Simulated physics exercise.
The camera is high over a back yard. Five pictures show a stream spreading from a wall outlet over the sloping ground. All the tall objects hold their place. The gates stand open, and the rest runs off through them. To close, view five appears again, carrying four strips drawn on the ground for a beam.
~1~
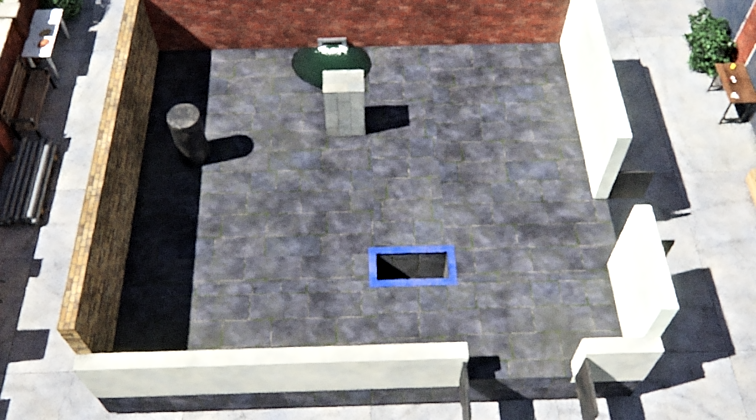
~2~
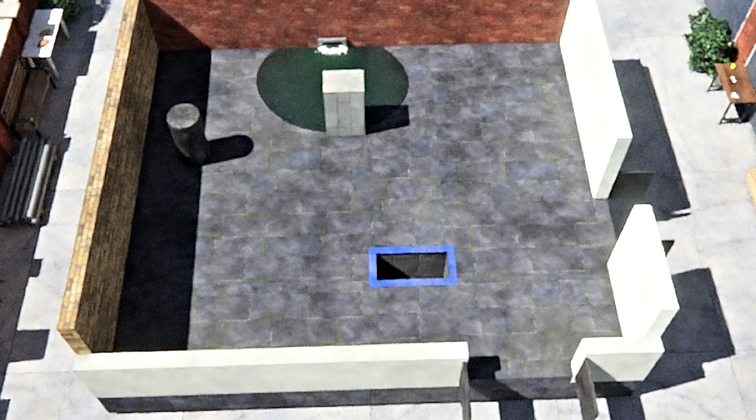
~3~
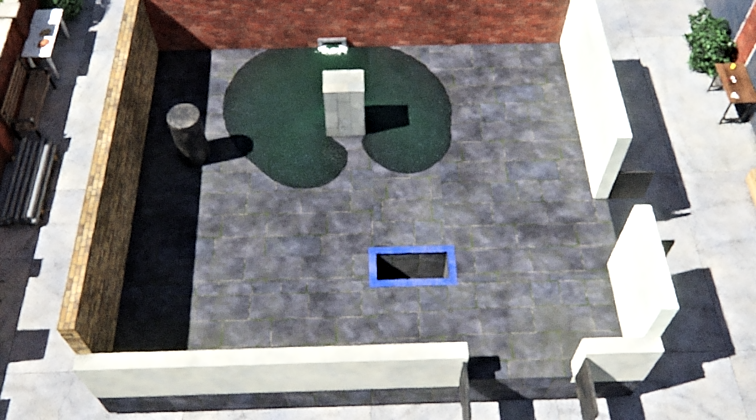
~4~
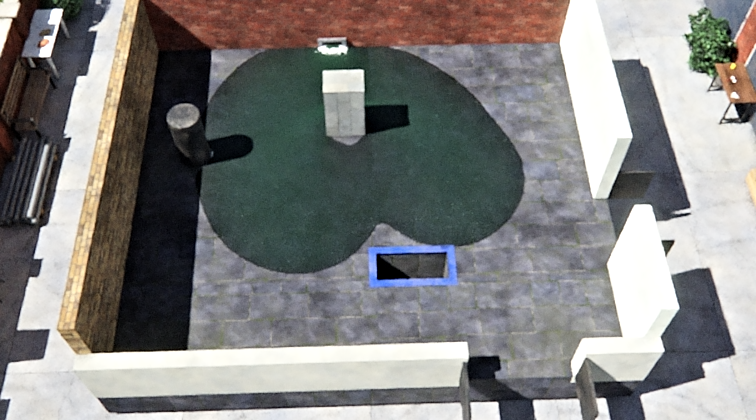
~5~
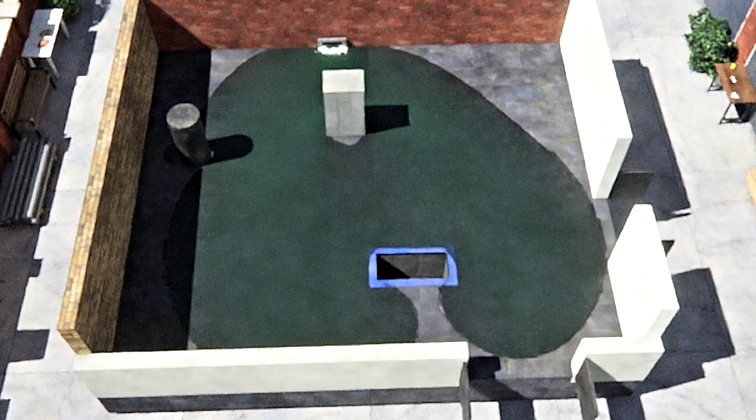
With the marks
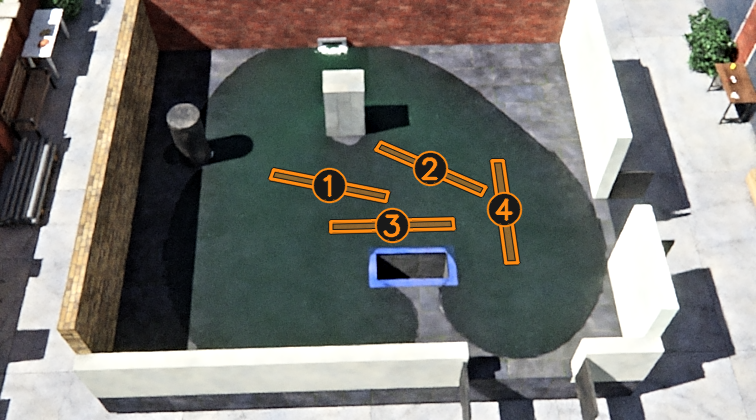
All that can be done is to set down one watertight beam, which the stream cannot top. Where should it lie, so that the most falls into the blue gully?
Go for 4.
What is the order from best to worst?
4, 1, 2, 3.
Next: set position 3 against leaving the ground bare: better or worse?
Position 3 is worse.
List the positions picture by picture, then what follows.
Outfall at (332, 43); blue gully at (412, 266); open gate at (600, 230); open gate at (517, 364); water covers 3 % of the ground and shows as far out as (366, 67); blue gully still dry.
Water covers 9 % of the ground and shows as far out as (300, 124); blue gully still dry.
Water covers 19 % of the ground and shows as far out as (289, 183); blue gully still dry.
Water covers 39 % of the ground and shows as far out as (468, 240); blue gully still dry.
Water covers 64 % of the ground and shows as far out as (579, 322); blue gully taking water.
On the marked copy, 1 from (272, 174) to (387, 196); 2 from (378, 146) to (483, 191); 3 from (330, 226) to (453, 223); 4 from (511, 262) to (497, 160).
With 1, about 13 % of the stream runs into the blue gully, about 86 % out by the gates.
With 2, about 9 % of the stream runs into the blue gully, about 89 % out by the gates.
With 3, about 2 % of the stream runs into the blue gully, about 97 % out by the gates.
With 4, about 23 % of the stream runs into the blue gully, about 76 % out by the gates.
